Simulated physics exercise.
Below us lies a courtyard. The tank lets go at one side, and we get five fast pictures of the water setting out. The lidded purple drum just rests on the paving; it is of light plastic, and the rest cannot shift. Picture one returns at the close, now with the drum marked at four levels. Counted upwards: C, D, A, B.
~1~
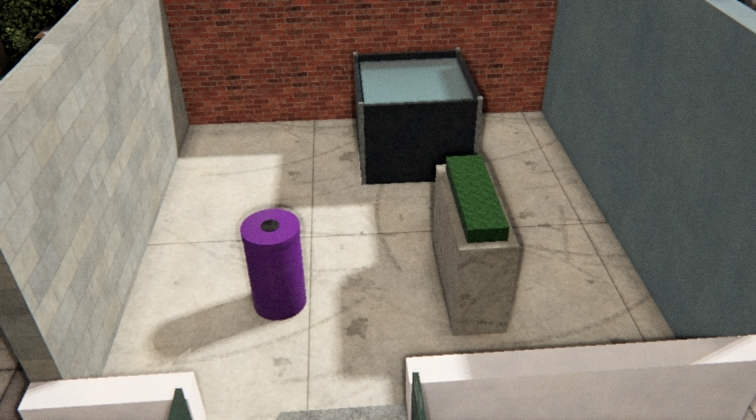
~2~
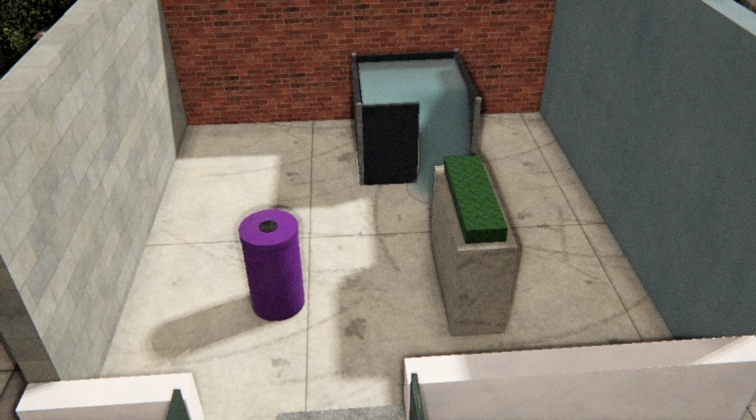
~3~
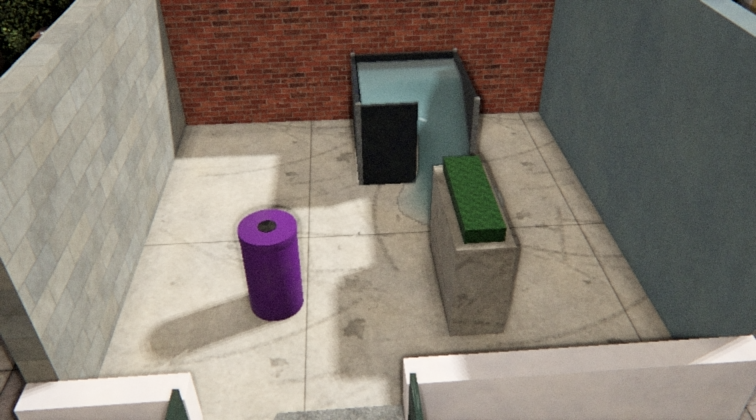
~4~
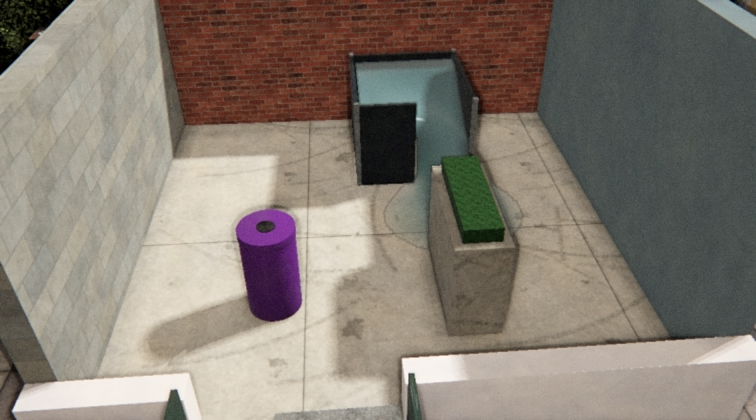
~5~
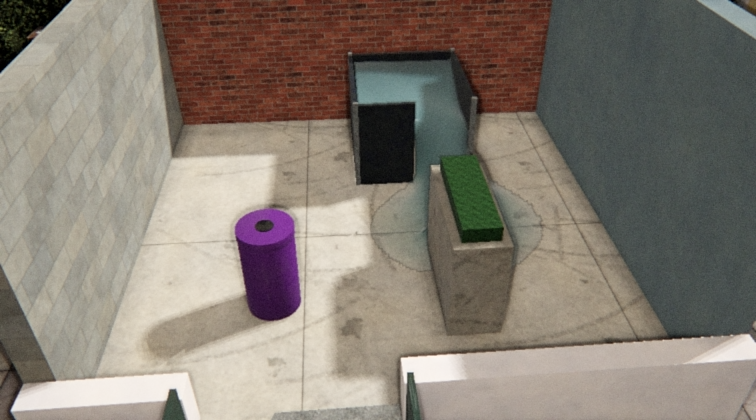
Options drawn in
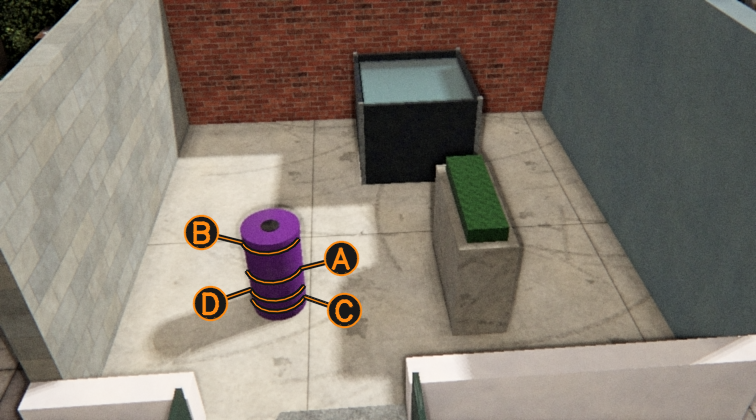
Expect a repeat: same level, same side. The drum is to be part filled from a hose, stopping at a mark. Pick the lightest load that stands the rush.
The limit is D.
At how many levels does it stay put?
Three of them.
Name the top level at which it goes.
That would be C.
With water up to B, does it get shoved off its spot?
No, that is safe.
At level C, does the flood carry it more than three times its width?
No, less.
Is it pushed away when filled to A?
No, that is safe.
On the marked copy, A at (273, 282); B at (268, 253); C at (277, 311); D at (275, 300); from the bottom up C, D, A, B.
With A, it does not move.
With B, it does not move.
With C, it is pushed about its own width away.
With D, it does not move.
